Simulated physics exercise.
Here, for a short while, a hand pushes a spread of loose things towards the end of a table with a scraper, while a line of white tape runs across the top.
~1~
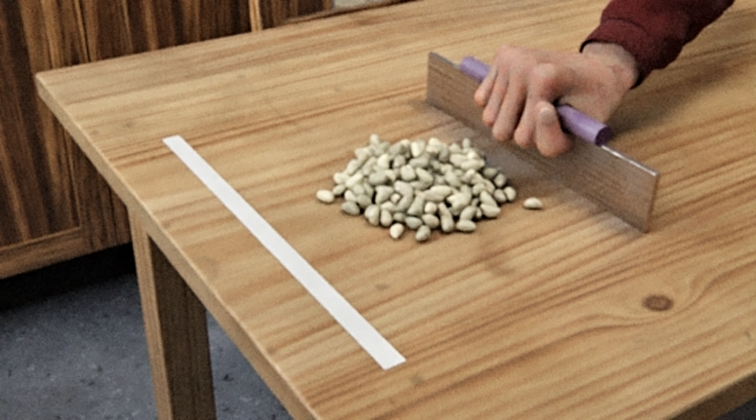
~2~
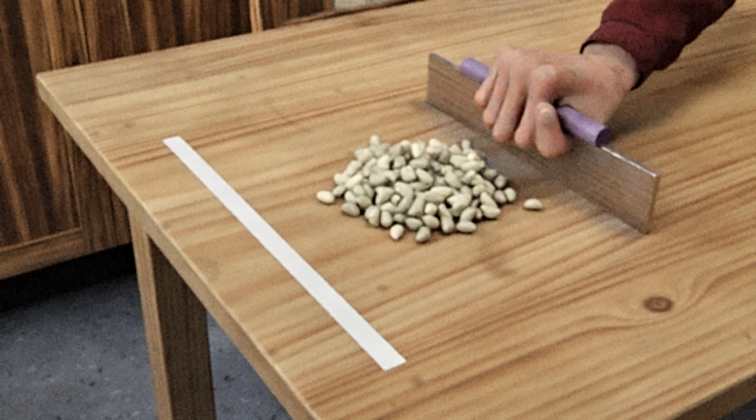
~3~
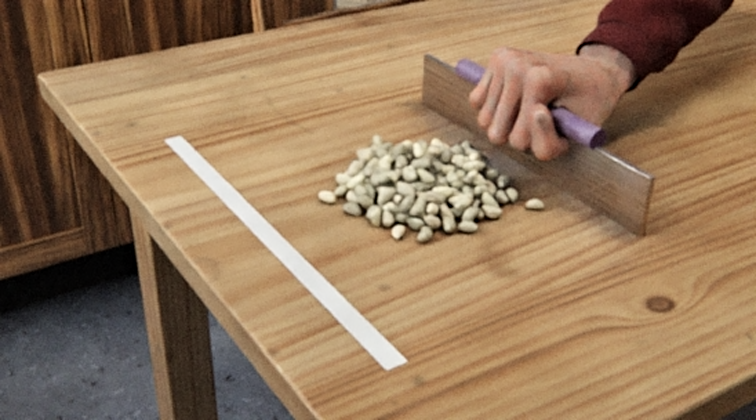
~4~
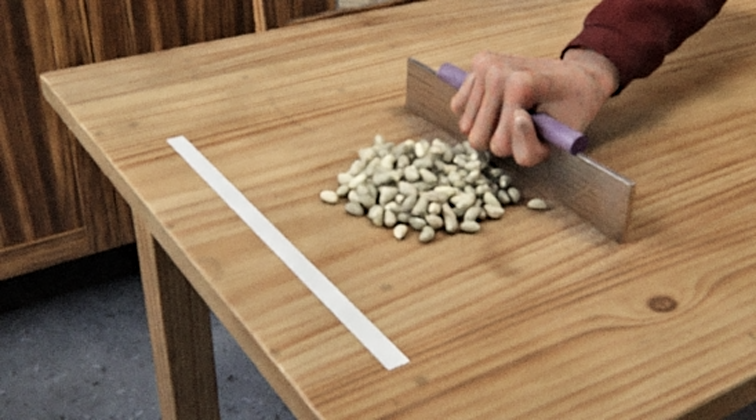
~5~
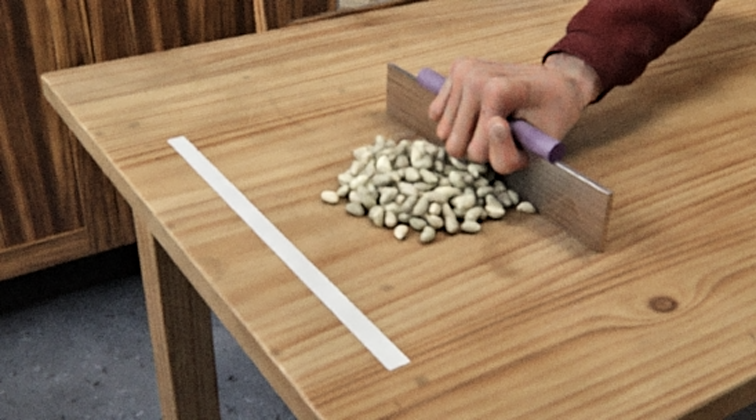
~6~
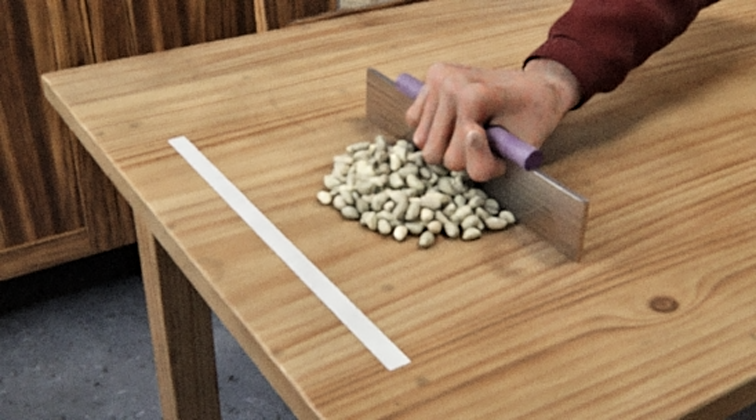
A hand holding a scraper with a purple handle stayed still at first, then slid it left across a wooden table, bunching up a heap of white beans and nudging them slightly toward the white tape.
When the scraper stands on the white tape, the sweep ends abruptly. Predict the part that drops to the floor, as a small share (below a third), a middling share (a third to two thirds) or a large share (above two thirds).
A middling share.
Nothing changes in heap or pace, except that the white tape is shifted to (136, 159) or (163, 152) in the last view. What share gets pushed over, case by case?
Case one: Around 100 percent; case two: 70 percent.
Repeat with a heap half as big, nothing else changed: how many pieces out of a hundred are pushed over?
Around 30 percent.
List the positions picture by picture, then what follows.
In the first picture, scraper at (634, 191), at rest; white tape at (179, 146), about a palm's width from the edge; edge at (188, 260); the heap at (425, 186), white beans.
In the second picture, scraper at (634, 192), at rest.
In the third picture, scraper at (629, 194); the heap at (426, 186), a stray few pushed along.
In the fourth picture, scraper at (610, 201).
In the fifth picture, scraper at (588, 210); the heap at (424, 182), about a quarter pushed along.
In the sixth picture, scraper at (564, 218); white tape at (184, 147); edge at (193, 261); the heap at (411, 192), nearly all pushed along.
Soon, scraper still moving, near (362, 152); heap all on the table, its front near (234, 233).
A while on, scraper stopped at the white tape; heap about a third over the edge.
Towards the end, scraper stopped at the white tape; heap about half over the edge.
Finally, scraper stopped at the white tape; heap about half over the edge.
